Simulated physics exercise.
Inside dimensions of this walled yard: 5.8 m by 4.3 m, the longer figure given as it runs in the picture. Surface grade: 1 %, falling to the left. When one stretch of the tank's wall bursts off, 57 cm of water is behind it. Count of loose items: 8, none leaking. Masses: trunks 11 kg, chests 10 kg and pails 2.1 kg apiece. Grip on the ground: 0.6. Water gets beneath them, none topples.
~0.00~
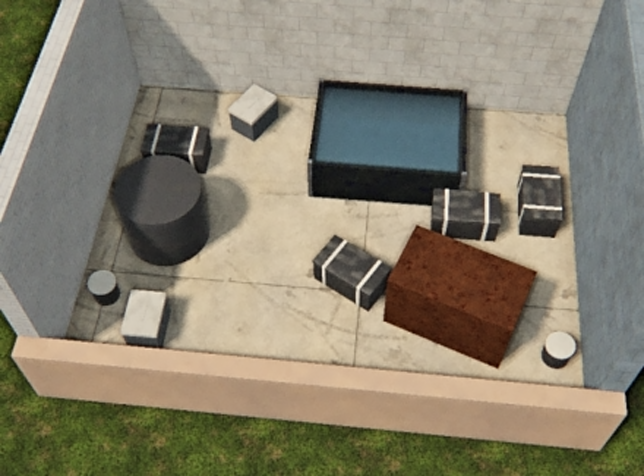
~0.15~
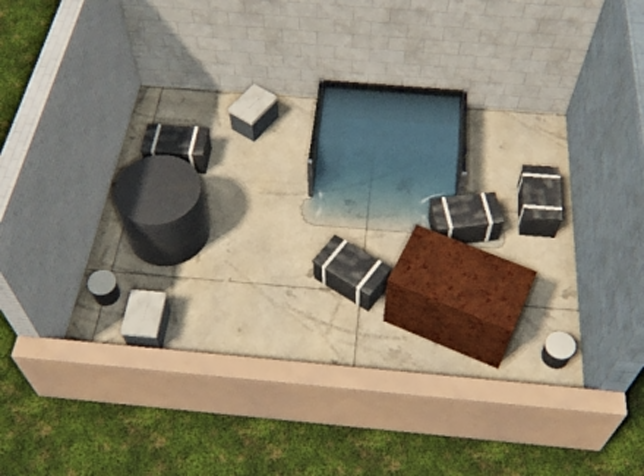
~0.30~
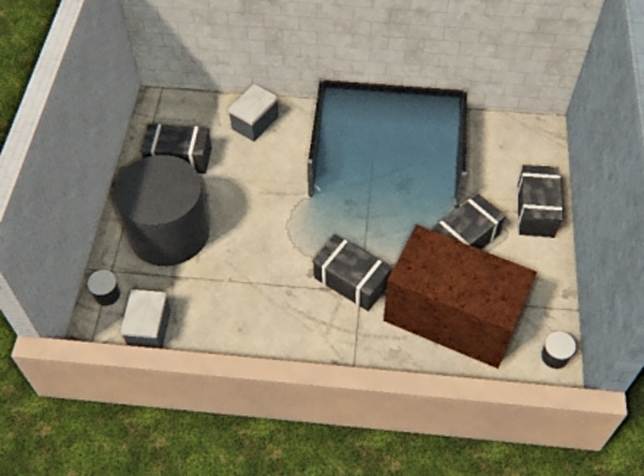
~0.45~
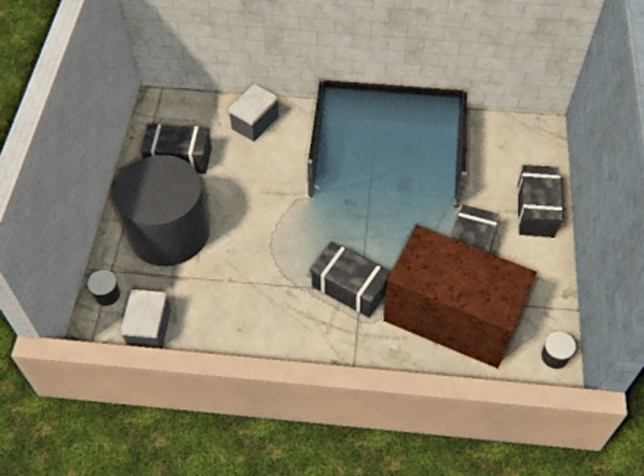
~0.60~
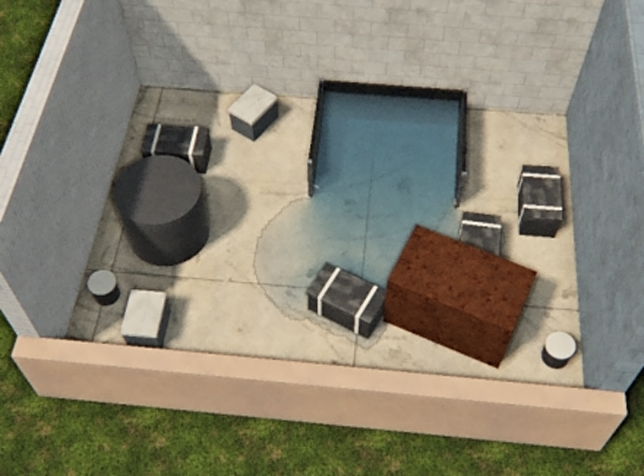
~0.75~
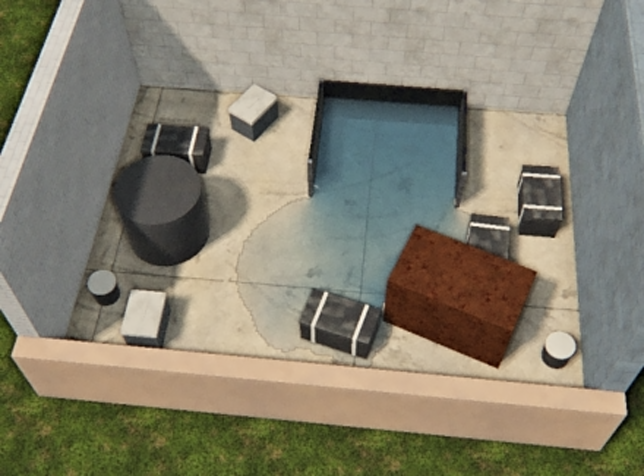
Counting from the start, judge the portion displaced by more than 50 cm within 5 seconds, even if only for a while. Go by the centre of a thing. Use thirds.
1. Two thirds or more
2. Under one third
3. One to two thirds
1.
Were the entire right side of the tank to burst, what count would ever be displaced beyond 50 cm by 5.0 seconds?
Result: 3.
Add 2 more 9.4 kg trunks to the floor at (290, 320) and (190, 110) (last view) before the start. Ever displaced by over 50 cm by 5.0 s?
The first comes out beyond the limit, the second within the limit.
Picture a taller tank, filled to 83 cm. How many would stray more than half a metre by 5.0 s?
In that case the number is 8.
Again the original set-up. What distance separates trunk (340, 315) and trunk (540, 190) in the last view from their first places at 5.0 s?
The first ends 150 centimetres from its start and the second 100 centimetres.
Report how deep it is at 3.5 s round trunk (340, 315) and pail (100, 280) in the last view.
Some 10 cm at the first, some 6 cm at the second.
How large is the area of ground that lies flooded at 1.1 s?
Around 9.5 m2 of it.
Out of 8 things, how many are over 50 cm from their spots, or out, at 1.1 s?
The number comes to 2.
After 1.1 s 2 of 8 are over 50 cm from their spots; 0 afloat.
After 2.2 s 2 of 8 are over 50 cm from their spots; 2 afloat.
After 3.5 s 4 of 8 are over 50 cm from their spots; 5 afloat.
After 5.0 s 6 of 8 are over 50 cm from their spots, and 7 have been at some point; 5 afloat.
